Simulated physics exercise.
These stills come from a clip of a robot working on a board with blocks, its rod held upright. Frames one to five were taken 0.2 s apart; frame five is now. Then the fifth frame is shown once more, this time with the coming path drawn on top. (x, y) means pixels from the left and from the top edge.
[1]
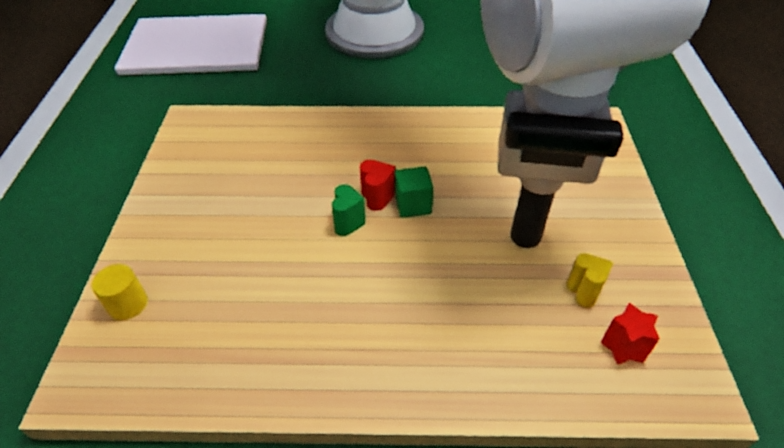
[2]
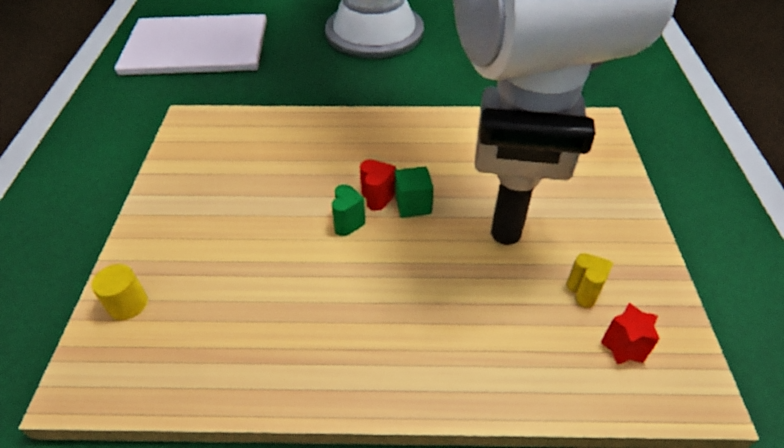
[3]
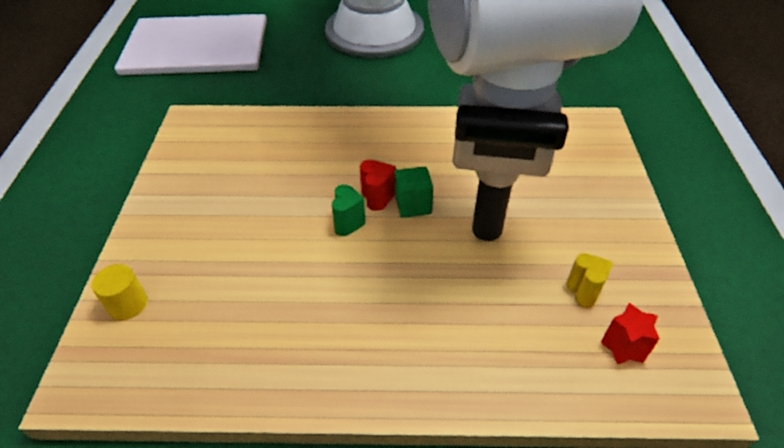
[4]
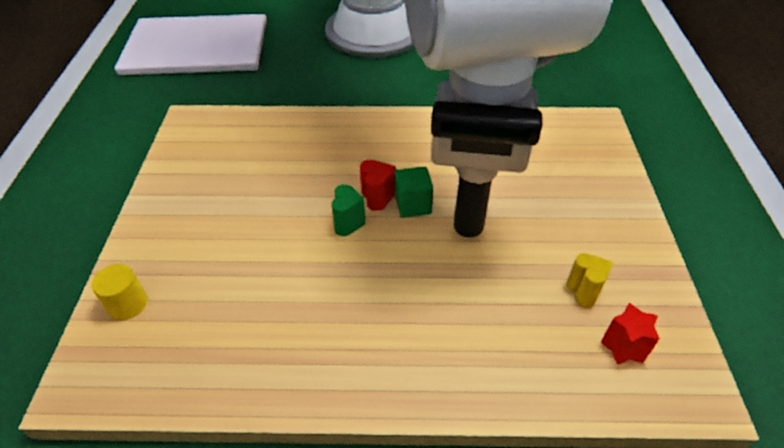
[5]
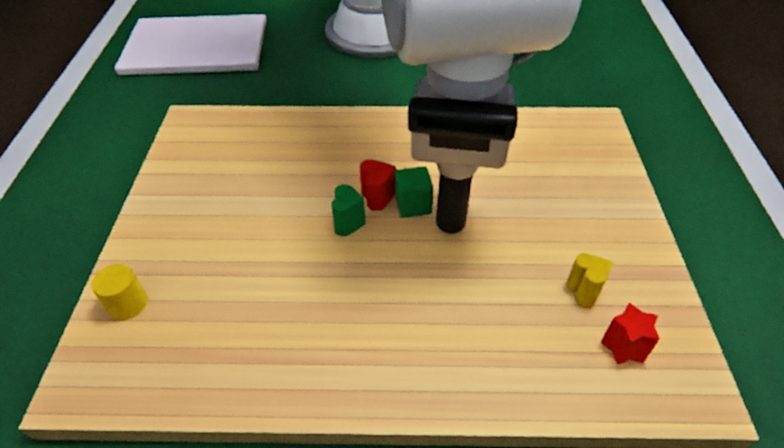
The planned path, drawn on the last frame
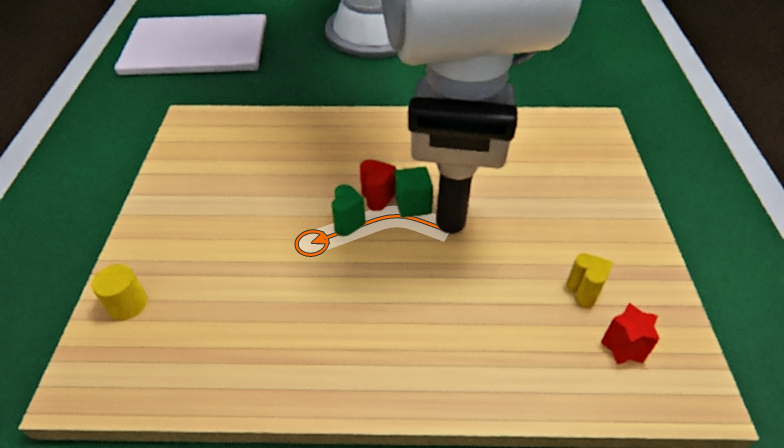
A robot arm with a dark rod pointing down starts right of centre over a wooden board holding scattered red, green and yellow blocks. It slides steadily left across the board, drawing close to the right side of the green square block near two hearts, while all the blocks stay still.
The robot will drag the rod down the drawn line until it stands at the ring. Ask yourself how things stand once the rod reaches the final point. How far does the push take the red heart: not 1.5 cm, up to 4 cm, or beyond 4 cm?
It shifts by less than 1.5 cm.
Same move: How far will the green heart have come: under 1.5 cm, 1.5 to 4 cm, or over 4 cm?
The block shifts more than 4 cm.
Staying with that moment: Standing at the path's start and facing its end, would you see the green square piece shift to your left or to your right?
It goes toward the right-hand side.
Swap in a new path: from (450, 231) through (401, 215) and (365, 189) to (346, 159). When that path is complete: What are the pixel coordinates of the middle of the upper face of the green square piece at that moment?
Its top middle is near (406, 163).
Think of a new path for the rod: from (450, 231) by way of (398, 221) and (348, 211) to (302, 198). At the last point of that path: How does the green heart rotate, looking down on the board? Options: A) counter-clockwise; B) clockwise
A
The drawn path runs from (450, 231) through (404, 217) and (358, 226) to (312, 243).
What follows on the original path. One third of the way, rod at (404, 209); red heart at (374, 169), turned 15° anticlockwise; green square piece at (407, 169), turned 15° clockwise.
Two thirds of the way, rod at (357, 219); green heart at (326, 200), turned 40° clockwise; red heart at (372, 168); green square piece at (407, 169), turned 15° clockwise.
At the end, rod at (311, 235); green heart at (286, 204), turned 80° clockwise; red heart at (372, 168); green square piece at (407, 169), turned 15° clockwise.
